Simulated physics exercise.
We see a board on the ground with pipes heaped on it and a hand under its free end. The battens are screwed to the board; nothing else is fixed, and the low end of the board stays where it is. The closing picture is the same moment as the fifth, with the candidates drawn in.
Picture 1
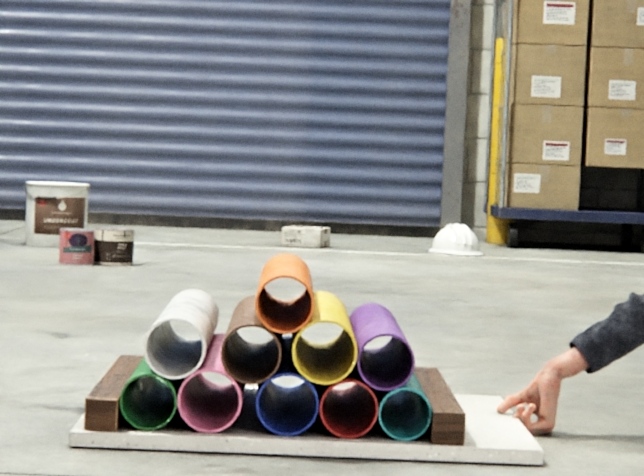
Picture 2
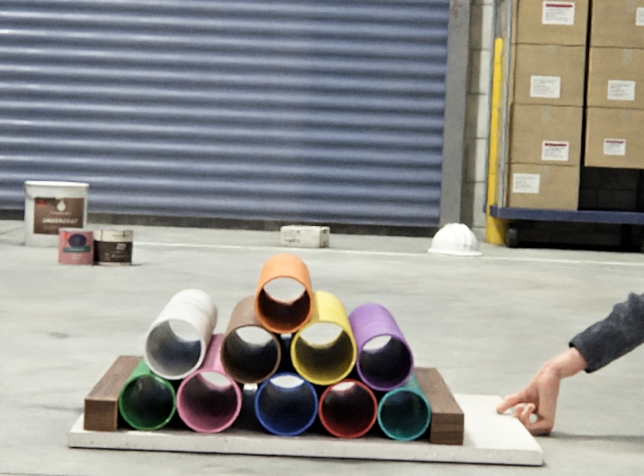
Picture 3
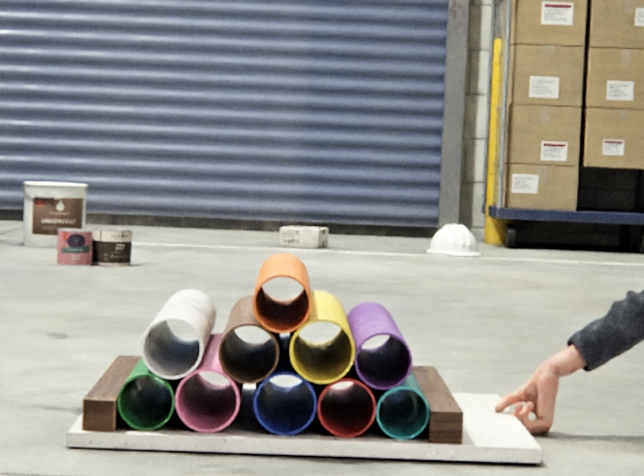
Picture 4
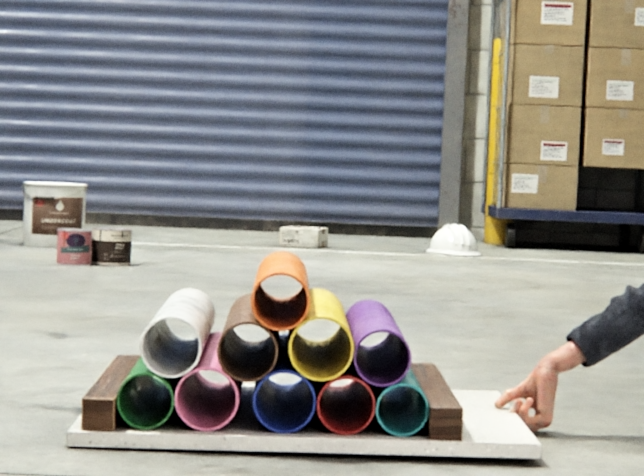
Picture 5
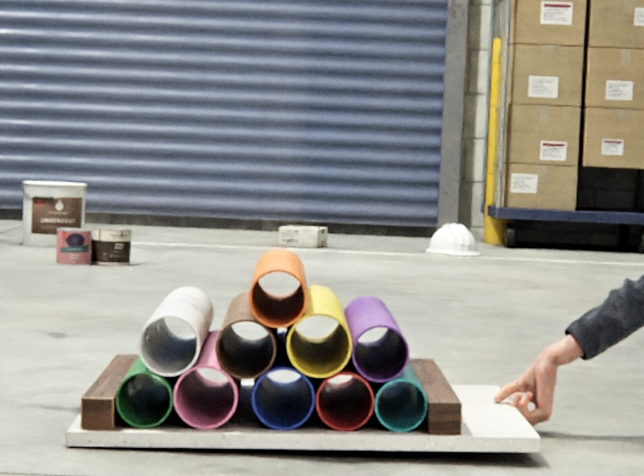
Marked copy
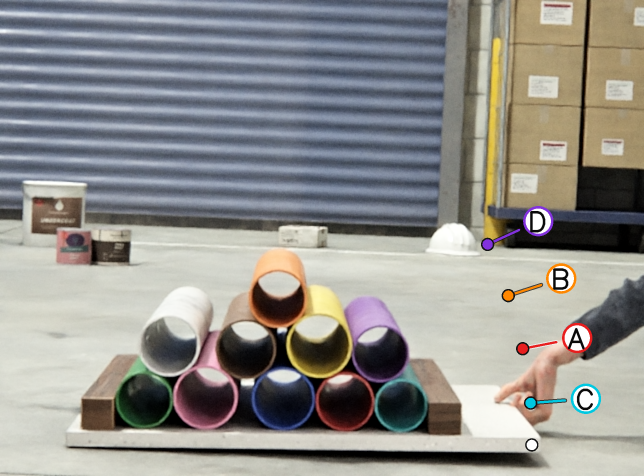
In the video, a hand at the right holds the free end of a pale board on the floor, raising it very slightly, while the colourful pipes stacked between two brown battens stay in place relative to one another.
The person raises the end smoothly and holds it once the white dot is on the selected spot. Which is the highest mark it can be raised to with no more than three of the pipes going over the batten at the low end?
It can be raised to D.
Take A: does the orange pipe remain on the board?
Yes, with A.
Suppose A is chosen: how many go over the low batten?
At A the number is none.
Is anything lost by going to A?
No.
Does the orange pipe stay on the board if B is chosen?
Yes, with B.
On the copy, A at (523, 349); B at (508, 296); C at (531, 403); D at (488, 244); the white dot at (532, 445).
On D. First, board at 16°.
Then, board at 27°.
Finally, board at 27°, one over the low batten (white).
By contrast, A none over the low batten; B none over the low batten; C none over the low batten.
